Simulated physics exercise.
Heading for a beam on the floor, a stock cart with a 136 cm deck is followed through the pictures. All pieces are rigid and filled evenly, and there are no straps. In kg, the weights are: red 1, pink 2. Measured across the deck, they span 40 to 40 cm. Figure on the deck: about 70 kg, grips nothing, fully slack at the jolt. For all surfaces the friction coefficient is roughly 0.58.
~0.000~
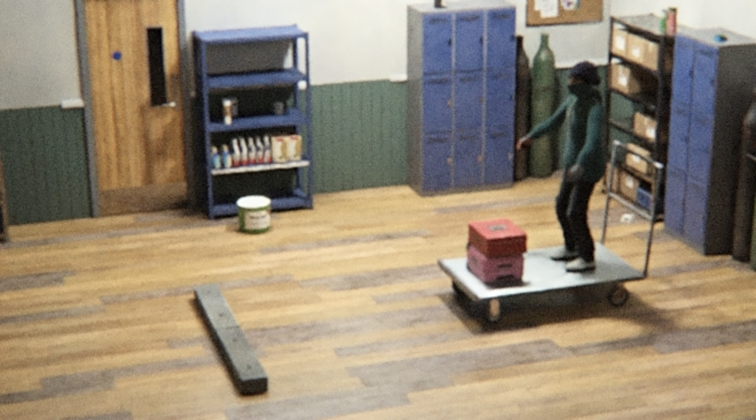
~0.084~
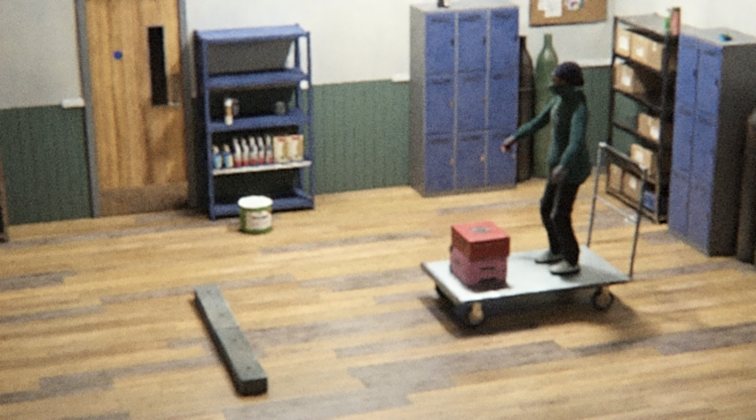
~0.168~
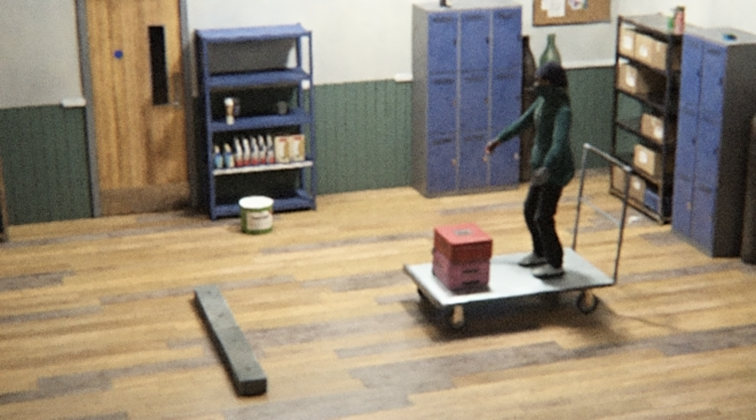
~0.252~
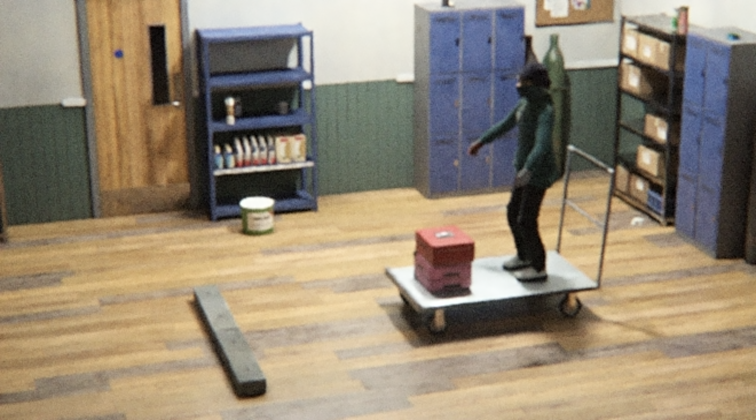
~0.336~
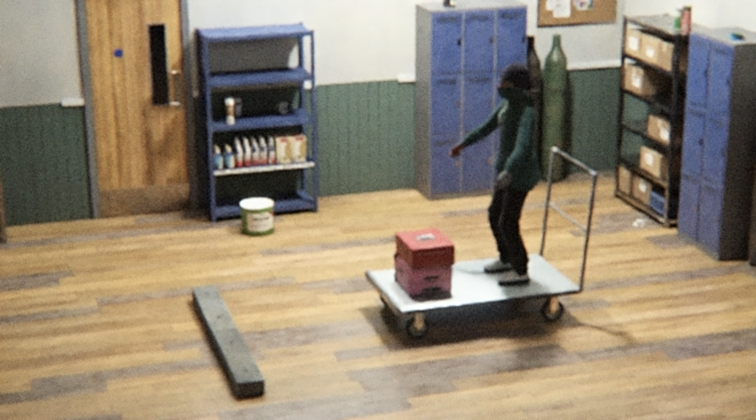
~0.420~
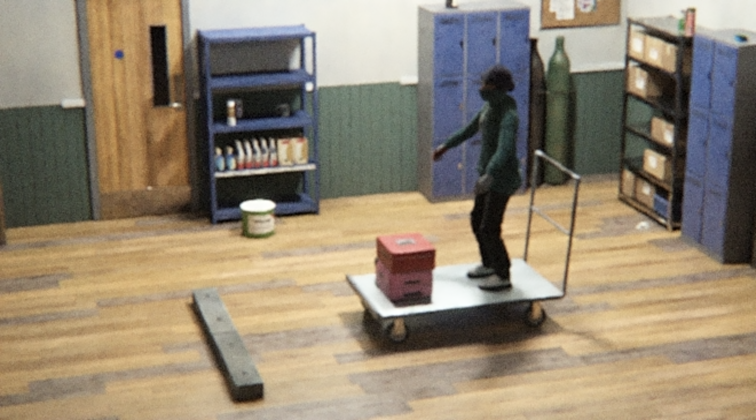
In the video, a flat stock cart carrying a standing figure in a green top and a red toolbox rolls steadily leftward across a wooden floor, away from shelves and lockers, while the figure holds one arm out in front.
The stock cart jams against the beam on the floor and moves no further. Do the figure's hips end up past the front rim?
No.
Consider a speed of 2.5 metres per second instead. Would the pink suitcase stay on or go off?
In that case the pink item would stay put.
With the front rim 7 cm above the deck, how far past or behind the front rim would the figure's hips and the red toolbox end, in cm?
You'd see the hips land 20 cm behind and the red one 30 cm past the front rim.
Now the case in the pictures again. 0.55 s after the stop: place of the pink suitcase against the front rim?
About 20 cm behind the rim.
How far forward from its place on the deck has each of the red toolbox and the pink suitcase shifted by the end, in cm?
Forward shift, cm - red: 70; pink: 10.
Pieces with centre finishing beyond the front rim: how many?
Total counted: 1.
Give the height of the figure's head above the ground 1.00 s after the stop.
Roughly 20 cm above the ground.
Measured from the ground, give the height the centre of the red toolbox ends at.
Roughly 10 centimetres.
Impact comes at 0.95 s.
After 1.50 s the figure's hips are 38 cm behind the rim, near (277, 252) in the last picture's view.
After 1.95 s the figure's hips are 16 cm behind the rim, near (245, 265) in the last picture's view.
At rest, 3.6 s, past the rim, red toolbox; behind it, pink suitcase and the figure's hips.
